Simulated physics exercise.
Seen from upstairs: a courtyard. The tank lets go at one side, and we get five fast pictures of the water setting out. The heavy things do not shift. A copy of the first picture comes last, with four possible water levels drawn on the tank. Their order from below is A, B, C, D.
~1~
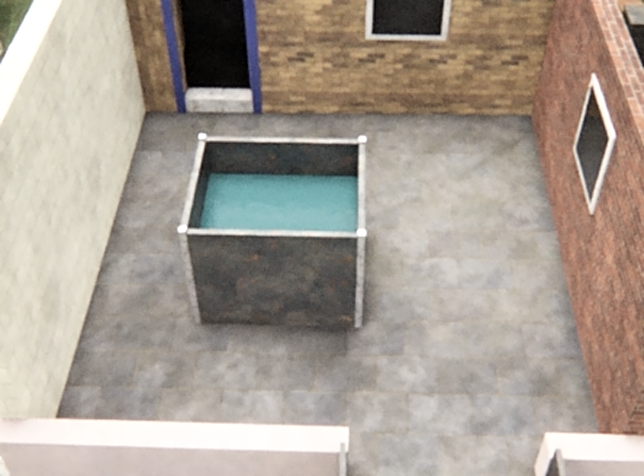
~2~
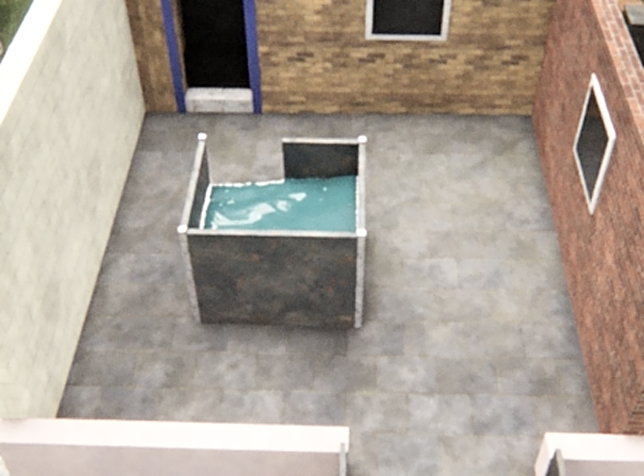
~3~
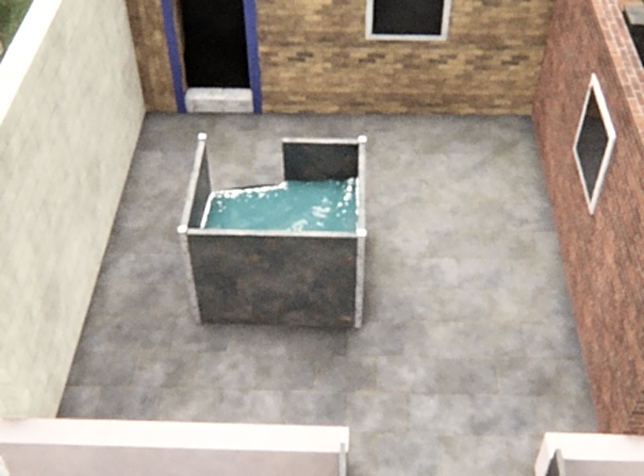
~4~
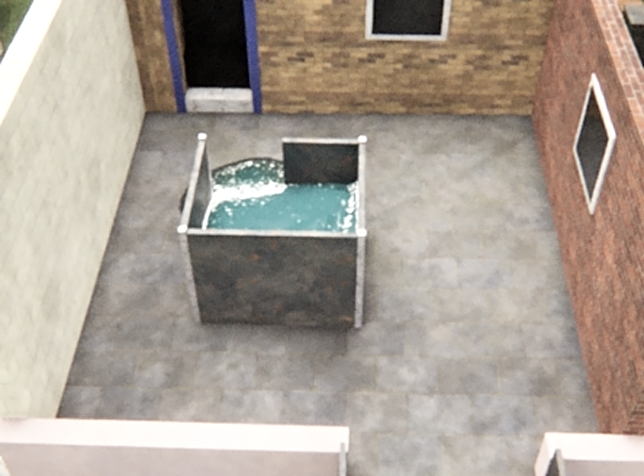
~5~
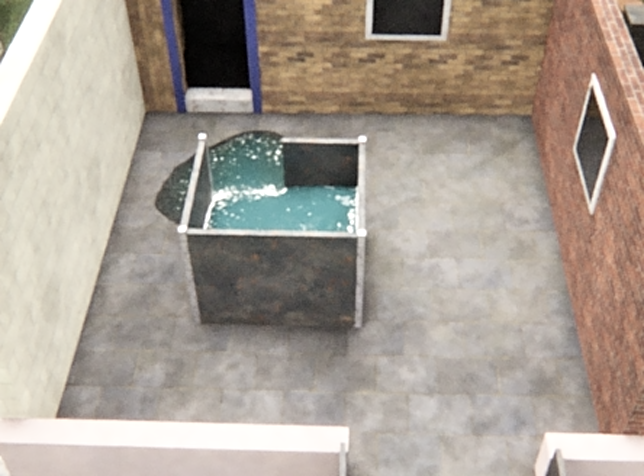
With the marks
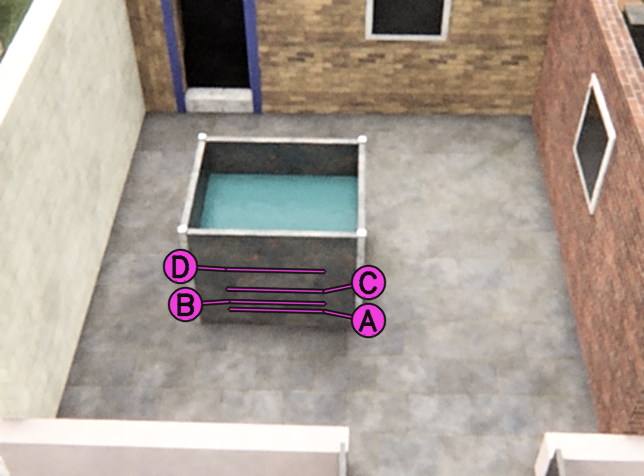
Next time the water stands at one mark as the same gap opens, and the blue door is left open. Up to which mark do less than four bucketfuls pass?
C will do.
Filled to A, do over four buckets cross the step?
No.
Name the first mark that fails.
The answer is D.
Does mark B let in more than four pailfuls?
No.
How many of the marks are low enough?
Three of them.
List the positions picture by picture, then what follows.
Water in the tank at rest, its middle at (279, 217); foot of the blue doorway at (220, 112); open gate at (447, 427).
Water covers 1 % of the ground, its front hidden from here.
Water covers 3 % of the ground, its front hidden from here.
Water covers 6 % of the ground, its front hidden from here.
Water covers 12 % of the ground, its front hidden from here.
On the marked copy, A at (277, 310); B at (276, 302); C at (275, 290); D at (274, 270); from the bottom up A, B, C, D.
With A, nothing gets over.
With B, nothing gets over.
With C, a splash gets over, under a bucket.
With D, about 10 bucketfuls get in.
